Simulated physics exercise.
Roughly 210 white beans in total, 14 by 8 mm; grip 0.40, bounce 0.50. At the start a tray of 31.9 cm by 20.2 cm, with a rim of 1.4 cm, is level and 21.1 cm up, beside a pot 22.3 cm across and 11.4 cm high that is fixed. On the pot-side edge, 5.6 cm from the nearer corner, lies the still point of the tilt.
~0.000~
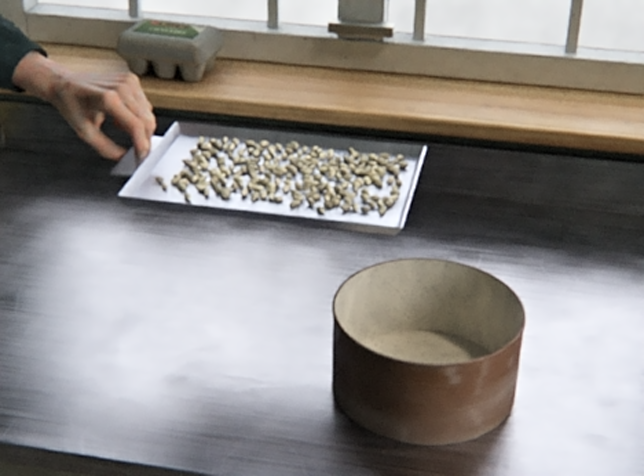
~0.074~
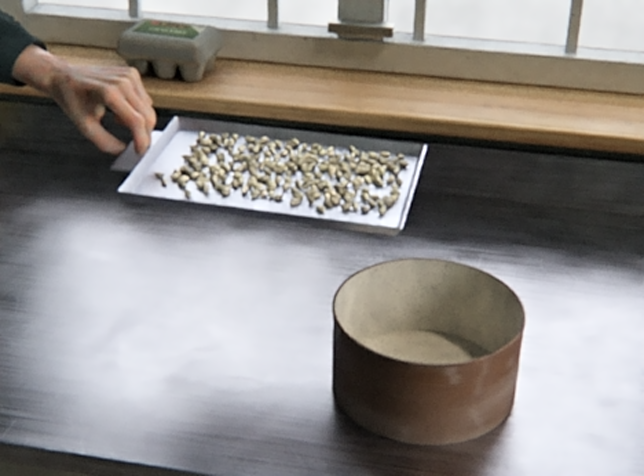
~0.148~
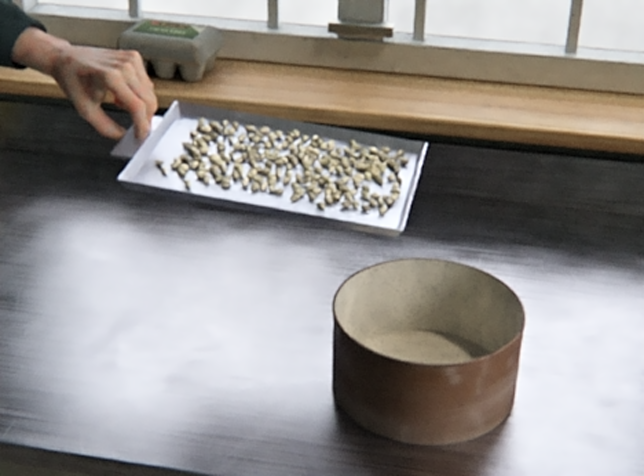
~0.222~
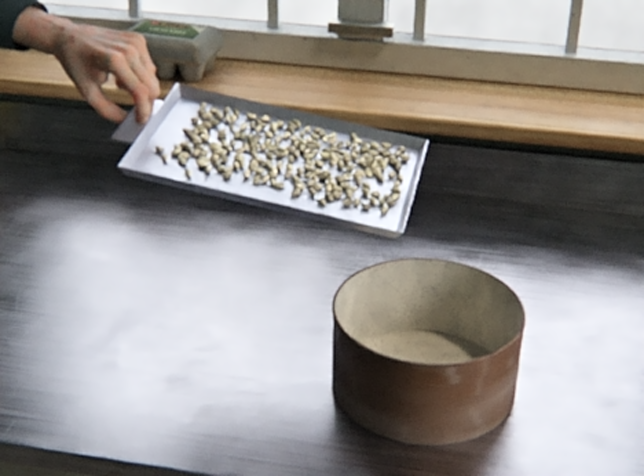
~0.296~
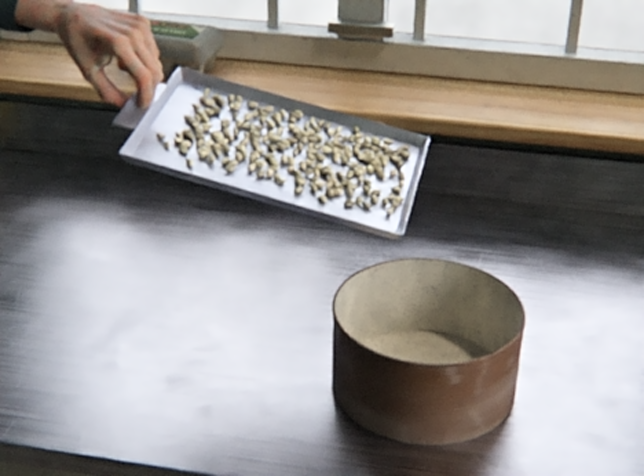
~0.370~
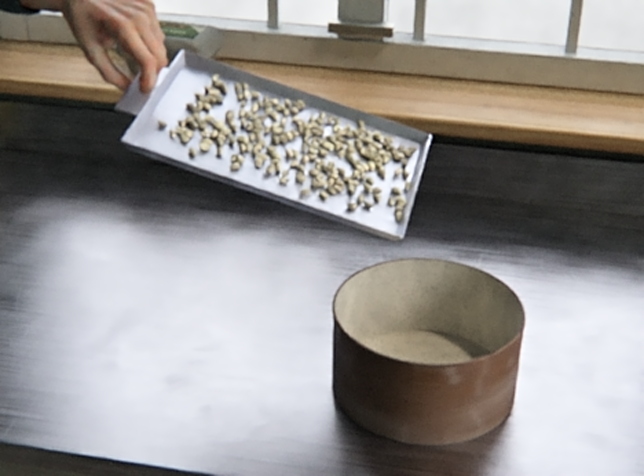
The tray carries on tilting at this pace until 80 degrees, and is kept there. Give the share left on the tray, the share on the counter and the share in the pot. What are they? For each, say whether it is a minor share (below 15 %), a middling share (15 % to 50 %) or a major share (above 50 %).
I expect this. Tray - a minor share. Counter - a minor share. Pot - a major share.
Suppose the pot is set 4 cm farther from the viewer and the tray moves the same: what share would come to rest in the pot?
My estimate: Some 100 per cent.
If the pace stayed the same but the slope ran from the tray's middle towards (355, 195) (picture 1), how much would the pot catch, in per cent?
The share comes to about 70 in a hundred.
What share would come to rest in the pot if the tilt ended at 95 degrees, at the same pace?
I'd expect some 100 per cent in the pot.
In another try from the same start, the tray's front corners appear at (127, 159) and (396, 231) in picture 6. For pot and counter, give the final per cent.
That works out as pot 100 and counter 0.
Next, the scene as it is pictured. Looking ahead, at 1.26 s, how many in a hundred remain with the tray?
I'd put it at roughly 25 per cent.
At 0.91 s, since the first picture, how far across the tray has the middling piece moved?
Around 14 centimetres.
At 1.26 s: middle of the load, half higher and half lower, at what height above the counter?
Around 2 cm up.
After 0.91 s, tilt 47 degrees; the tray holds 85 %, the pot 0 %.
After 1.26 s, tilt 67 degrees; the tray holds 25 %, the pot 70 %.
Then, at 1.71 s, tilt 80 degrees; the tray holds 0 %, the pot 100 %.
By 2.4 s all is still; tray 0 %, counter 0 %, pot 100 %.
